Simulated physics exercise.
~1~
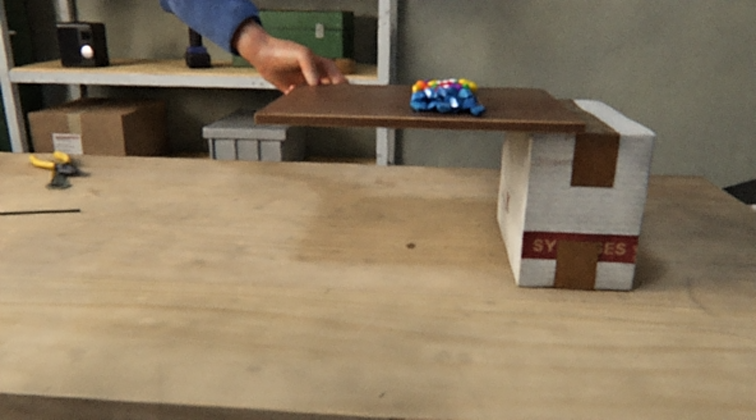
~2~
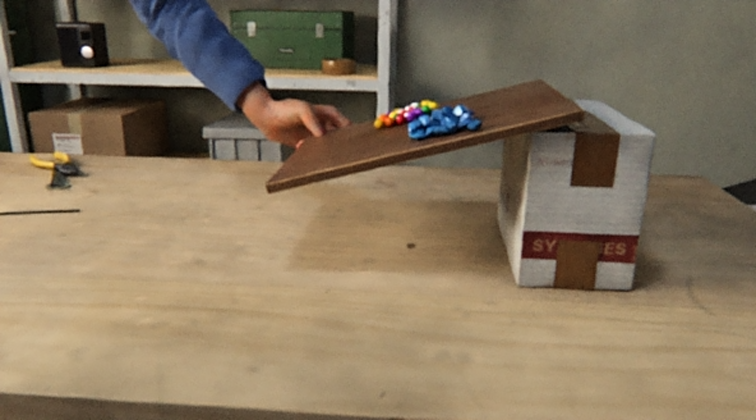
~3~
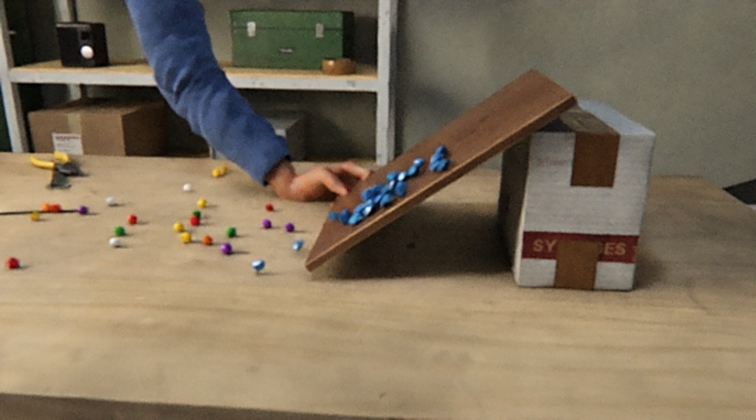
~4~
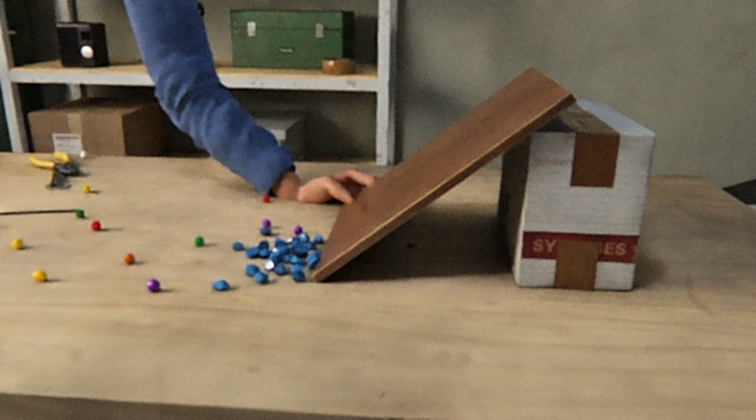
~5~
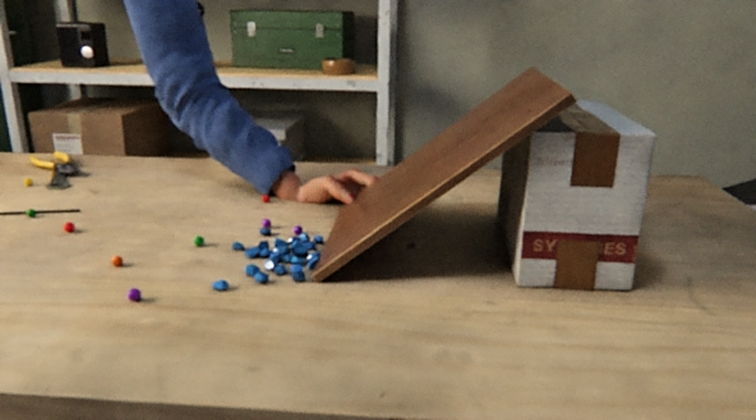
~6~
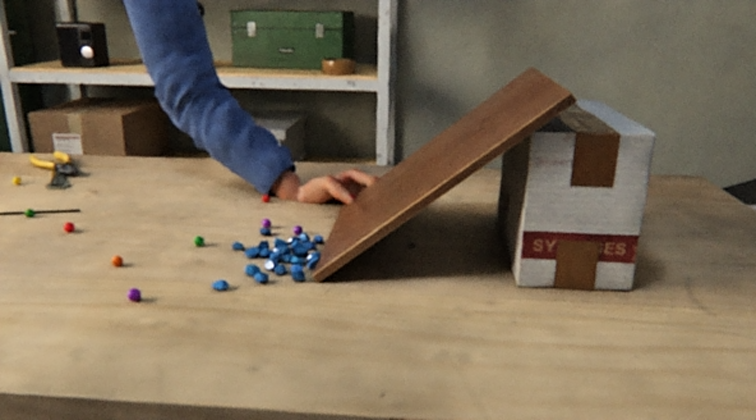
Hand lowering a board's left end from a box, colorful beads rolling away leftward, blue pieces sliding into a heap at its foot.
